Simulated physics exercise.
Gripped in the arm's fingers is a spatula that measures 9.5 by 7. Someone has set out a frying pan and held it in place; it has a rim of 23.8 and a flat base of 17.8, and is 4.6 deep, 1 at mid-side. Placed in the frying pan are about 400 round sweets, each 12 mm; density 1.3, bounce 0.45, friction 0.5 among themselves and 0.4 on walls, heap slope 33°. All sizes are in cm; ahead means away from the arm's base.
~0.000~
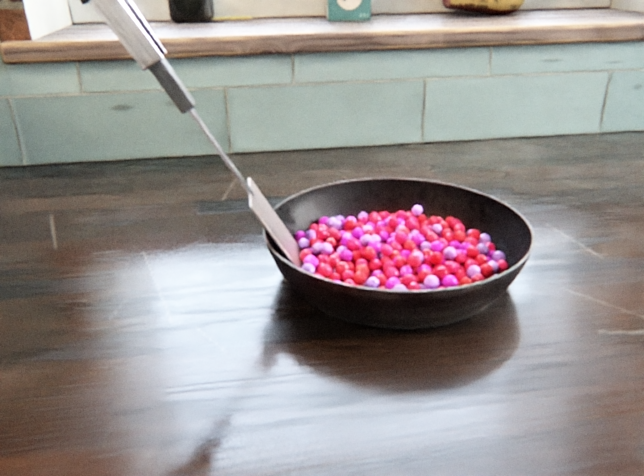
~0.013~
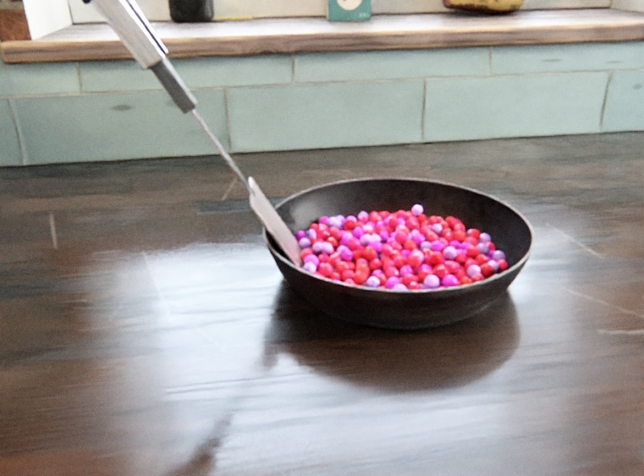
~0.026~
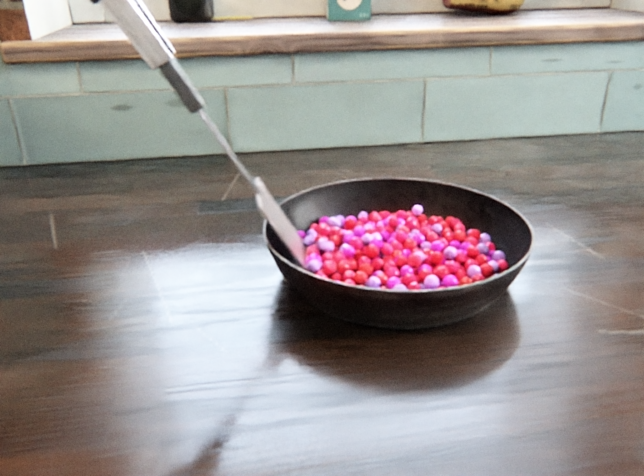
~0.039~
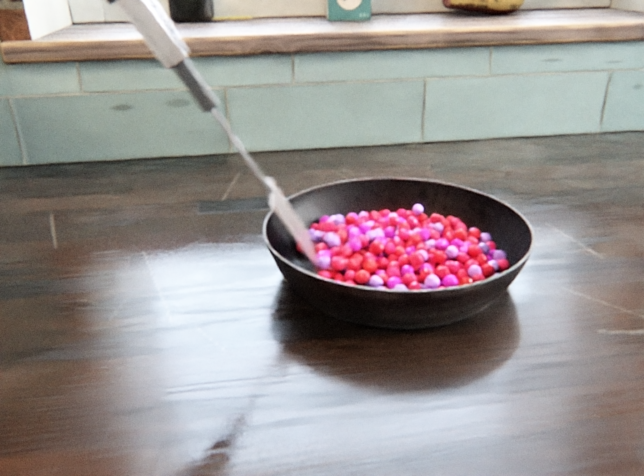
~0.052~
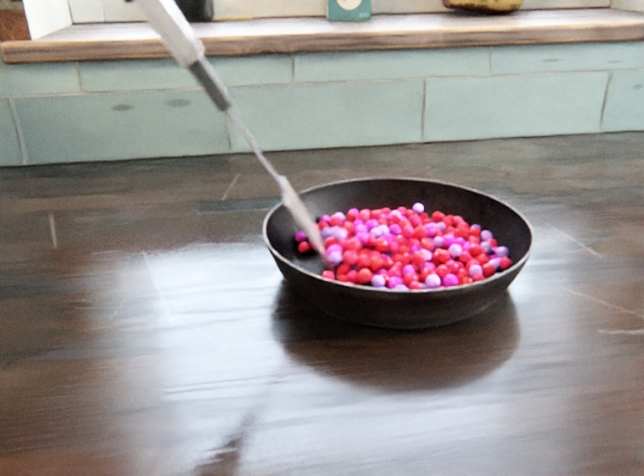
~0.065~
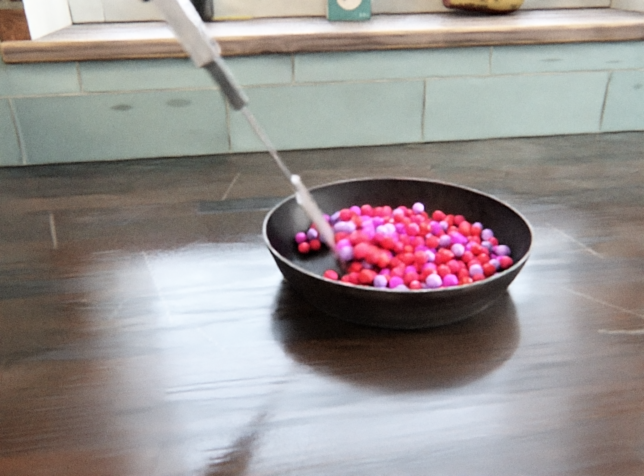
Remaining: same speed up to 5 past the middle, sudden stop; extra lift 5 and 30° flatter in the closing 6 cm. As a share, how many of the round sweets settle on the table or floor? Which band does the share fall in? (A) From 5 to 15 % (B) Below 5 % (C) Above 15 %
Answer: A.
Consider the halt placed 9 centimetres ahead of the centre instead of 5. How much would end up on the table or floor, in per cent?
In that case around 20 per cent.
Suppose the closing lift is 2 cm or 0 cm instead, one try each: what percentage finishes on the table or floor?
0 and 0 %.
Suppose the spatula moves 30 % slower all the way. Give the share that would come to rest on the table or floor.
About 0 per cent.
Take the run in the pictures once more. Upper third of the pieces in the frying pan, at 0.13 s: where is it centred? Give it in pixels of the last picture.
It is centred at about (424, 233).
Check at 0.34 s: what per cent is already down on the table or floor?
Share at that moment: Roughly 8 %.
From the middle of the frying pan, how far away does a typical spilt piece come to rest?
It works out to near 36 cm.
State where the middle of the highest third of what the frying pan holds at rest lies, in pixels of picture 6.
Roughly (465, 240).
After 0.10 s, sloping 59°, highest piece 5 above the table; 400 in the frying pan.
After 0.13 s, sloping 47°, highest piece 7 above the table; 400 in the frying pan.
After 0.34 s, sloping 30°, highest piece 6 above the table; 366 in the frying pan, 33 on the table or floor, 1 on the blade or in flight.
After 1.39 s, sloping 30°, highest piece 5 above the table; 365 in the frying pan, 35 on the table or floor.
In the end, 365 in the frying pan, 35 on the table or floor. That is 9 % on the table or floor.
